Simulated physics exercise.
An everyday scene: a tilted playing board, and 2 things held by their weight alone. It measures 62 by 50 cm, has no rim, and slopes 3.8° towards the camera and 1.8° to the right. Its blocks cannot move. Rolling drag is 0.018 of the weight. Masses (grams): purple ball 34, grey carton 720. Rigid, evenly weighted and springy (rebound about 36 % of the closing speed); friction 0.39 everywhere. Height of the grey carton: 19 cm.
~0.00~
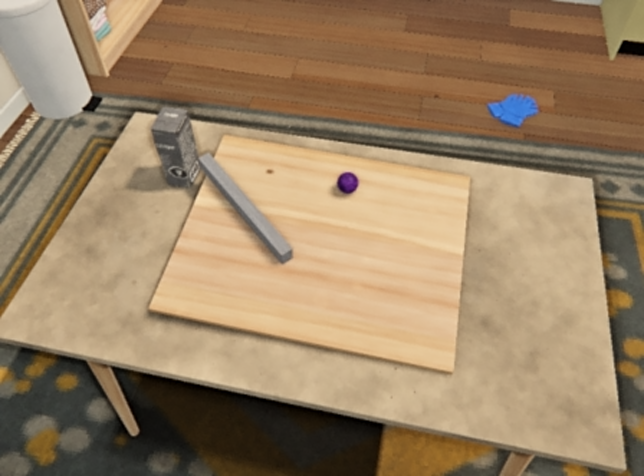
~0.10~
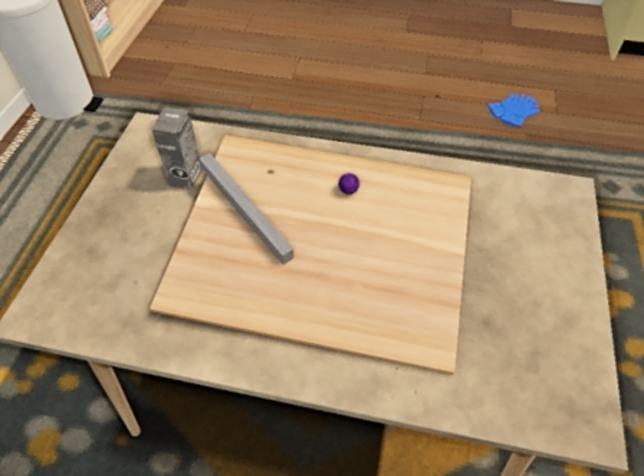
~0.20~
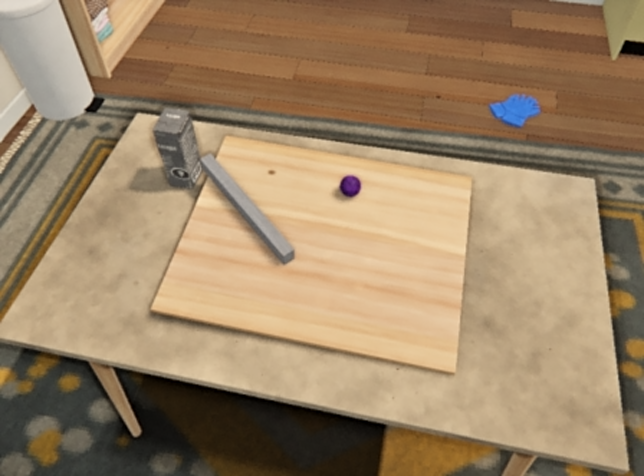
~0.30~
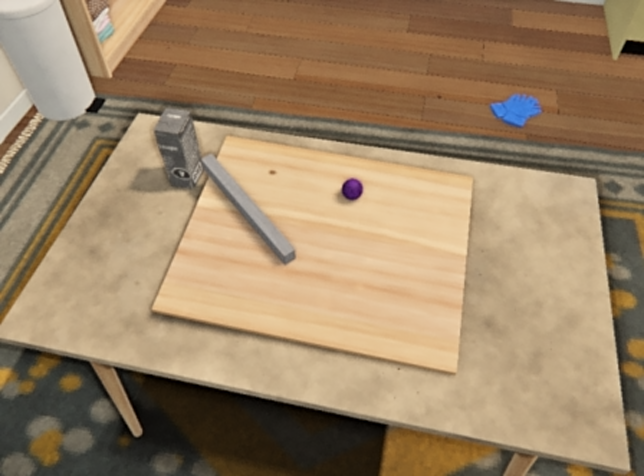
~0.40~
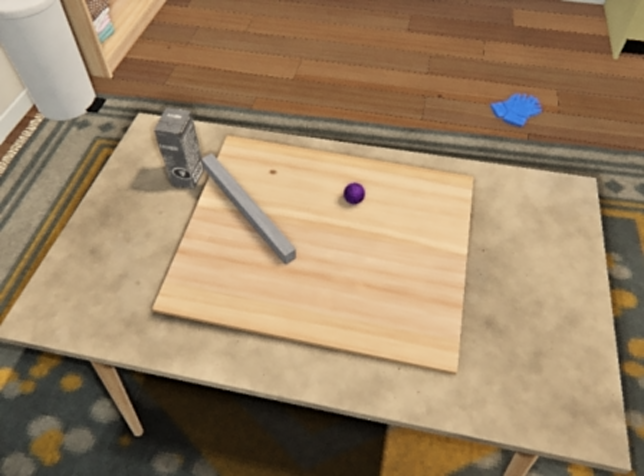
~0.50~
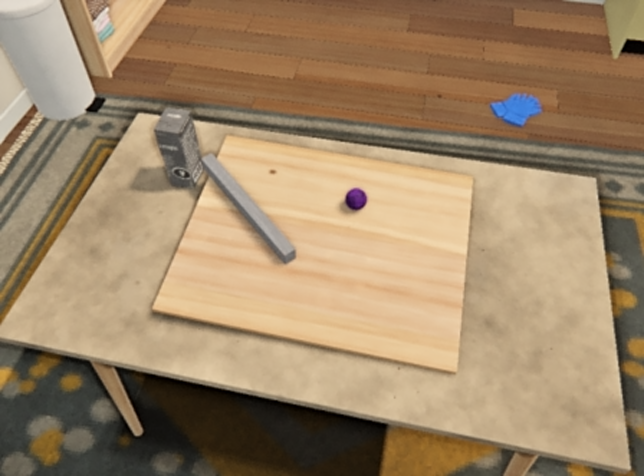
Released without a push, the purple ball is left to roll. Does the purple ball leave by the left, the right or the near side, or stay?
The way out: Near side.
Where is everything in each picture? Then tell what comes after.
In the first frame, 39 cm of board to the near edge; purple ball (348, 183); grey carton (178, 149).
In the second frame, 39 cm of board to the near edge; purple ball (349, 184); grey carton (179, 150).
In the third frame, 39 cm of board to the near edge; purple ball (350, 186); grey carton (179, 150).
In the fourth frame, 38 cm of board to the near edge; purple ball (352, 189); grey carton (180, 150).
In the fifth frame, 37 cm of board to the near edge; purple ball (354, 193); grey carton (181, 150).
In the sixth frame, 35 cm of board to the near edge; purple ball (356, 199); grey carton (181, 150).
After 1.00 s, 22 cm of board to the near edge; purple ball near (374, 252).
After 1.50 s, it has gone over the near edge; purple ball near (410, 358).
After 1.80 s, it has gone over the near edge; purple ball near (436, 457).
In the end (1.9 s), it has gone over the near edge; grey carton under 8 cm from the start.
